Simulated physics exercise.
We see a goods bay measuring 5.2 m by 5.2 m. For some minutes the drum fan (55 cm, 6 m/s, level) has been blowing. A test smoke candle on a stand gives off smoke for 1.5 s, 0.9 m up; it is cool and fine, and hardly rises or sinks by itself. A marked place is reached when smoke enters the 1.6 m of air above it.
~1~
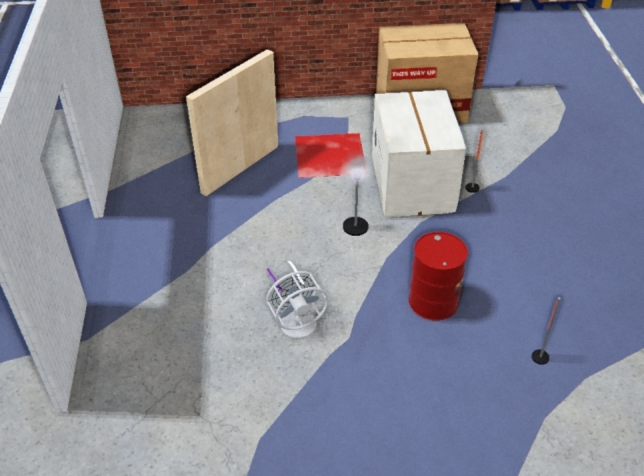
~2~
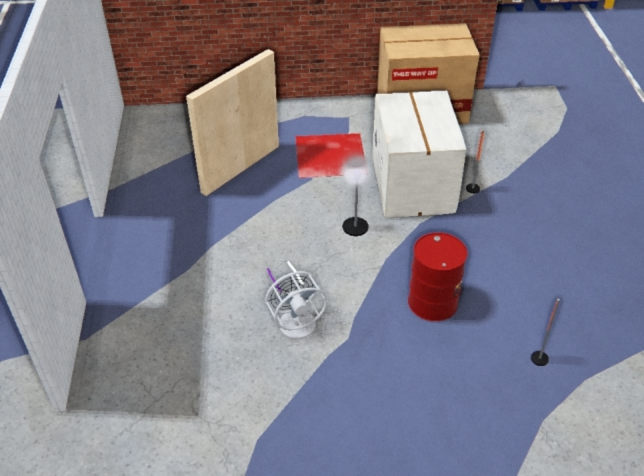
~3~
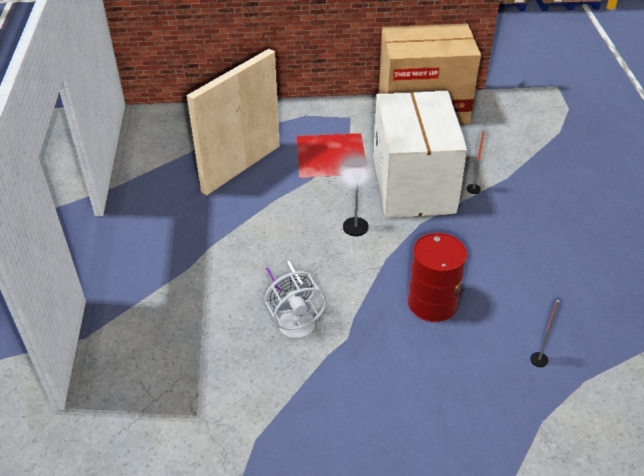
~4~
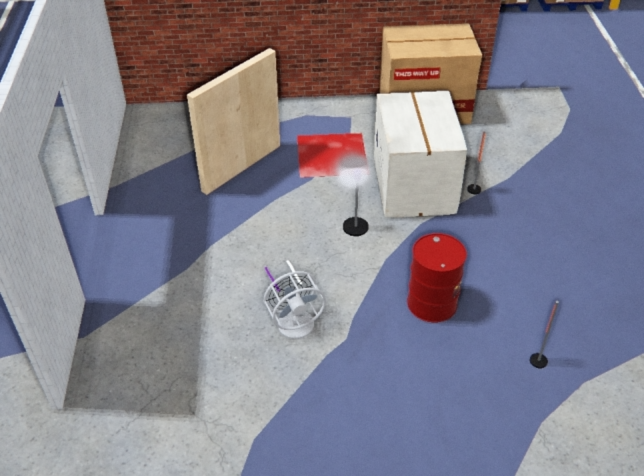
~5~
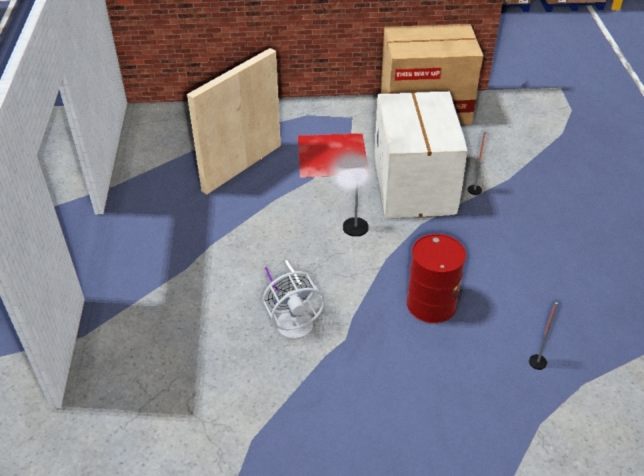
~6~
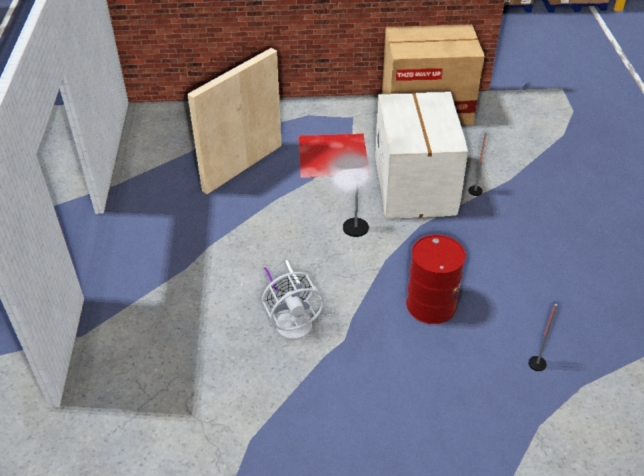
The clip shows a high view of a goods bay with a caged drum fan, a red barrel, boxes and screens. A small pale puff of smoke above a stand thickens and spreads slightly left across a red patch, while the objects stay in place.
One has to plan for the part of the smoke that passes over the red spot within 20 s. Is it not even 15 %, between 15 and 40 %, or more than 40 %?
It is above 40 % that passes there.
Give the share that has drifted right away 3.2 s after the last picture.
About 0 %.
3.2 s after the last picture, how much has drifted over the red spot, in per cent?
Near 5 %.
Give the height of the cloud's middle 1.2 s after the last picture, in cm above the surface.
Roughly 70 cm up.
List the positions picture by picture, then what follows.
In the first frame, the smoke is thickest near (358, 169), the test smoke candle on a stand stands at (357, 181) and the drum fan is at (297, 301).
In the second frame, the smoke is thickest near (356, 170) and the red spot is centred on (331, 155).
In the third frame, the smoke is thickest near (355, 170) and a ribbon ends at (479, 160).
In the fourth frame, the smoke is thickest near (353, 170), the top of a screen is at (233, 72) and the top of a barrel is at (440, 252).
In the fifth frame, the smoke is thickest near (351, 171).
In the sixth frame, the smoke is thickest near (350, 171).
Then, 1.2 s after the last picture we count, 0 % has passed over the red spot, with 100 % still about or yet to come, and the middle of the rest is near (335, 173).
Then, 3.2 s after the last picture we count, 6 % has passed over the red spot, with 100 % still about or yet to come, and the middle of the rest is near (308, 166).
Then, 7.2 s after the last picture we count, 94 % has passed over the red spot, with 86 % still about or yet to come, and the middle of the rest is near (369, 34).
Then, 19.2 s after the last picture we count, 95 % has passed over the red spot, with 15 % still about or yet to come.
